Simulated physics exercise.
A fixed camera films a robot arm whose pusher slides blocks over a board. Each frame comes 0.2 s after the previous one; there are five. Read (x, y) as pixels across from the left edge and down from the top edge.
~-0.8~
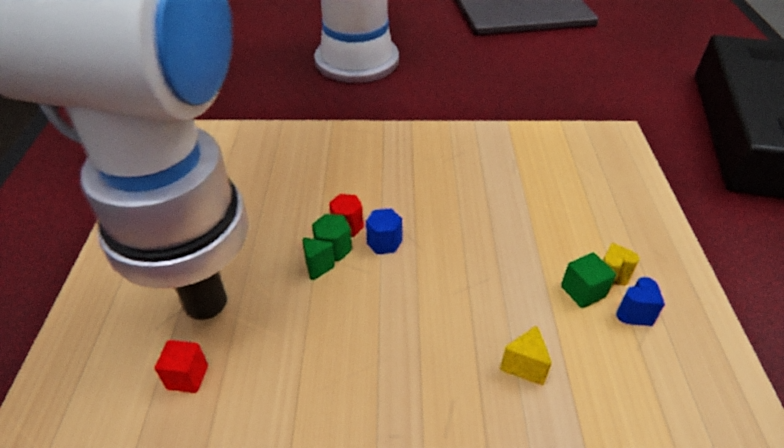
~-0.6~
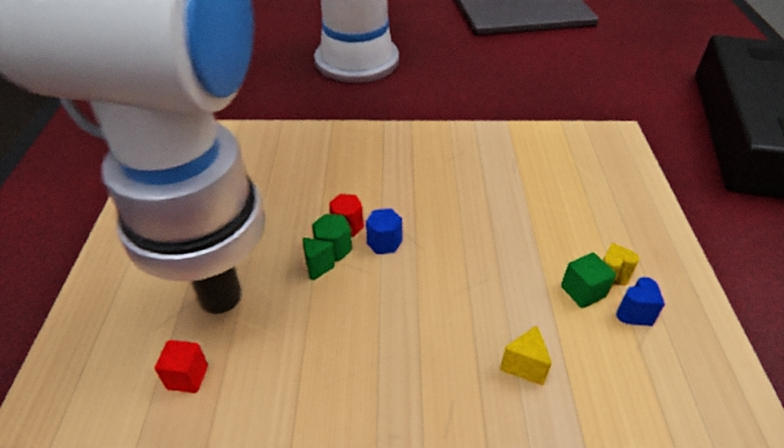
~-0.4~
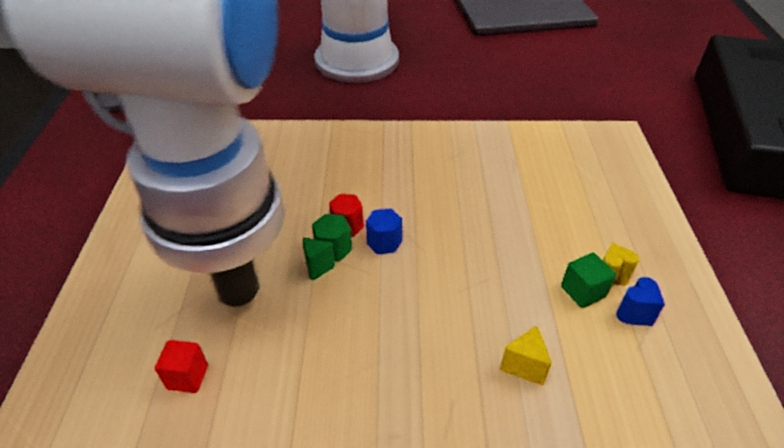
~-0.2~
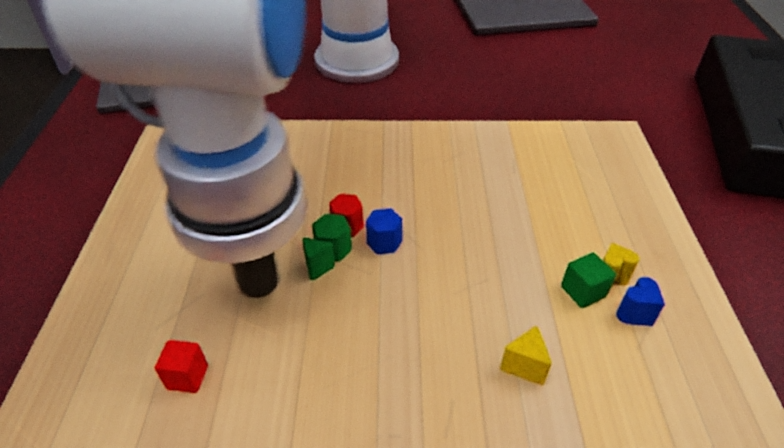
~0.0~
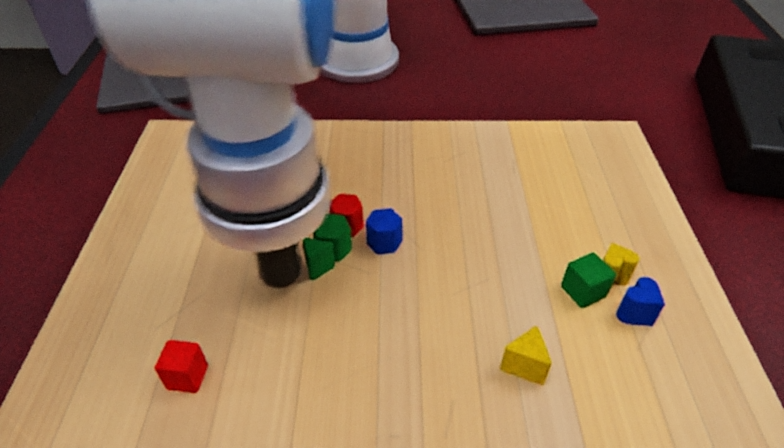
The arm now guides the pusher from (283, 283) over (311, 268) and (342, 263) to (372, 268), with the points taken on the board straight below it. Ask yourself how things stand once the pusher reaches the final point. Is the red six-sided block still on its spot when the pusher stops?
No, that is not how it ends up.
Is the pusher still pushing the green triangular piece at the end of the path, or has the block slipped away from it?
Still in front.
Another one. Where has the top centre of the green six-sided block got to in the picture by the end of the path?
At pixel (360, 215).
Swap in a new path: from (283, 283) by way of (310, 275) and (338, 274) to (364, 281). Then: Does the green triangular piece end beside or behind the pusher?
Yes, I think so.
The first path, step by step. Halfway along, pusher at (326, 255); green triangular piece at (357, 242); green six-sided block at (351, 219), turned 40° anticlockwise; red six-sided block at (348, 196), turned 15° anticlockwise; blue six-sided block at (387, 218).
At the end, pusher at (371, 258); green triangular piece at (402, 245), turned 15° clockwise; green six-sided block at (360, 215), turned 55° anticlockwise; red six-sided block at (349, 193), turned 30° anticlockwise; blue six-sided block at (395, 216), turned 30° clockwise.
